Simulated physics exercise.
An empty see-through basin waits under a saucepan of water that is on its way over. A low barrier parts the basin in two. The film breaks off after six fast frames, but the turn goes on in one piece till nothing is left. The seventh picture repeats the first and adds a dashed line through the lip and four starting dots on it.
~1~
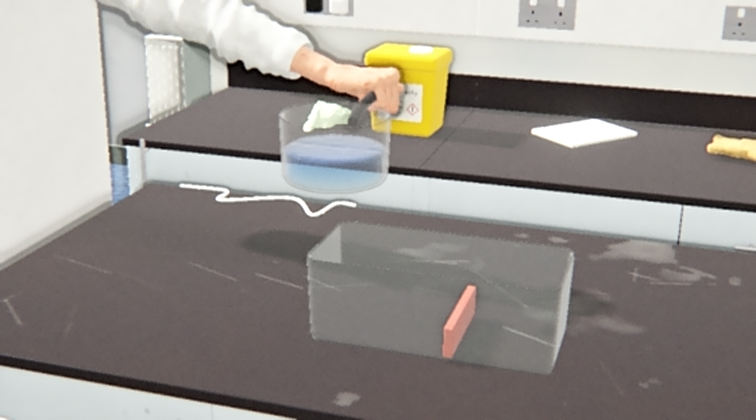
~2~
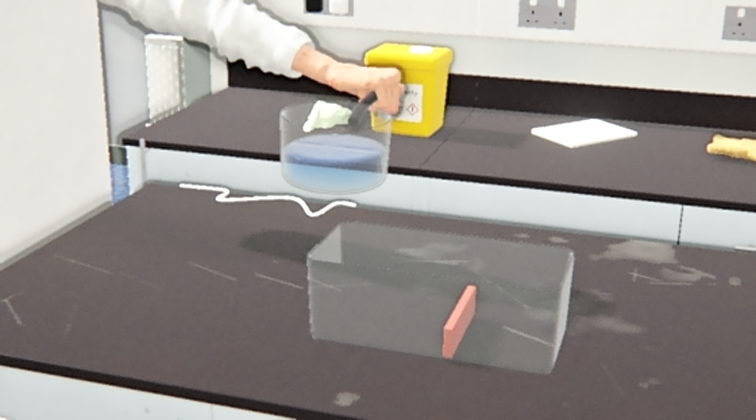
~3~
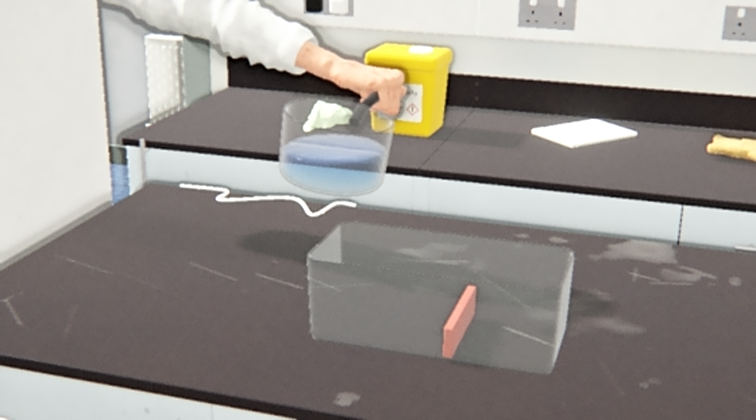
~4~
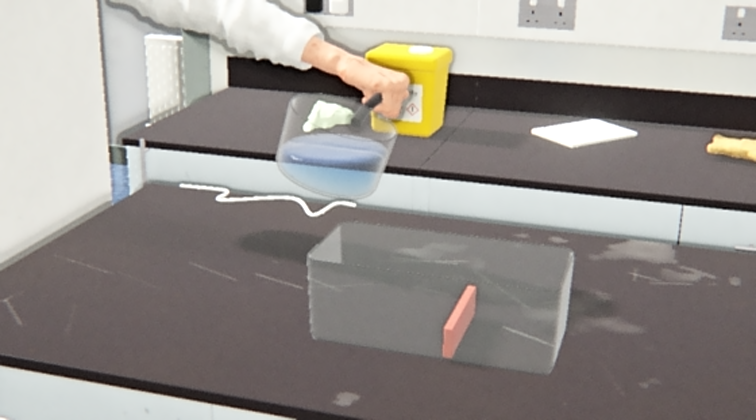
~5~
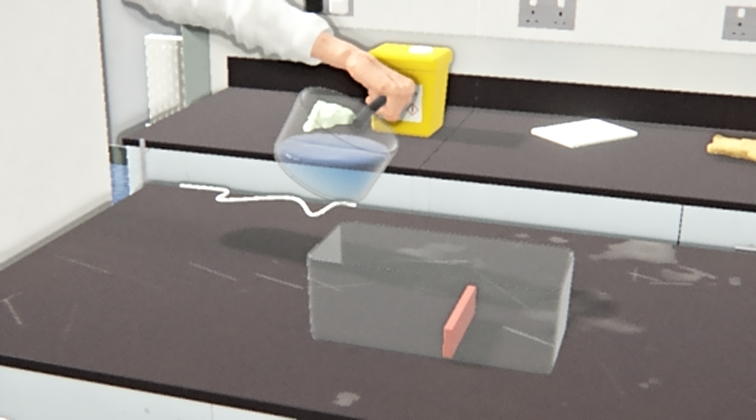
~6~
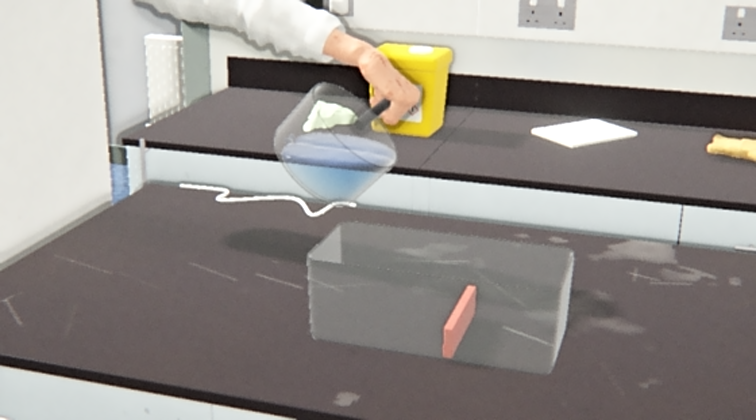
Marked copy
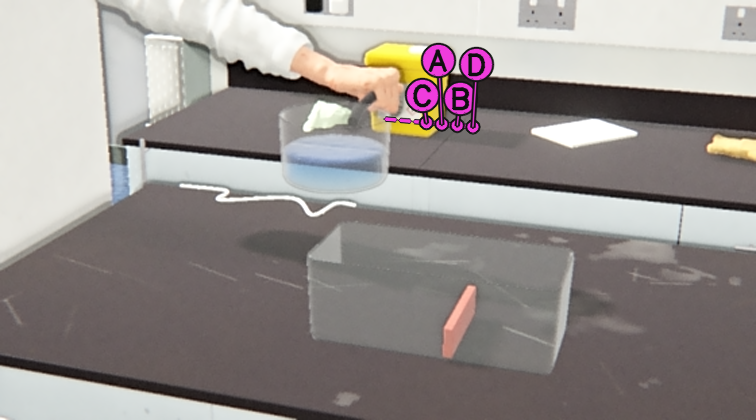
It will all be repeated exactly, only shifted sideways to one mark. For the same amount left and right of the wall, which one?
Dot C does it best.
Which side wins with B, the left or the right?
The right one.
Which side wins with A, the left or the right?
The right side.
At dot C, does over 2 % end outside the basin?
No.
On the marked copy, A at (441, 124); B at (457, 125); C at (426, 122); D at (472, 126).
Choosing A, about 26 % ends left of the wall and 74 % right of it.
Choosing B, about 5 % ends left of the wall and 94 % right of it.
Choosing C, about 54 % ends left of the wall and 46 % right of it.
Choosing D, about 4 % ends left of the wall and 96 % right of it.
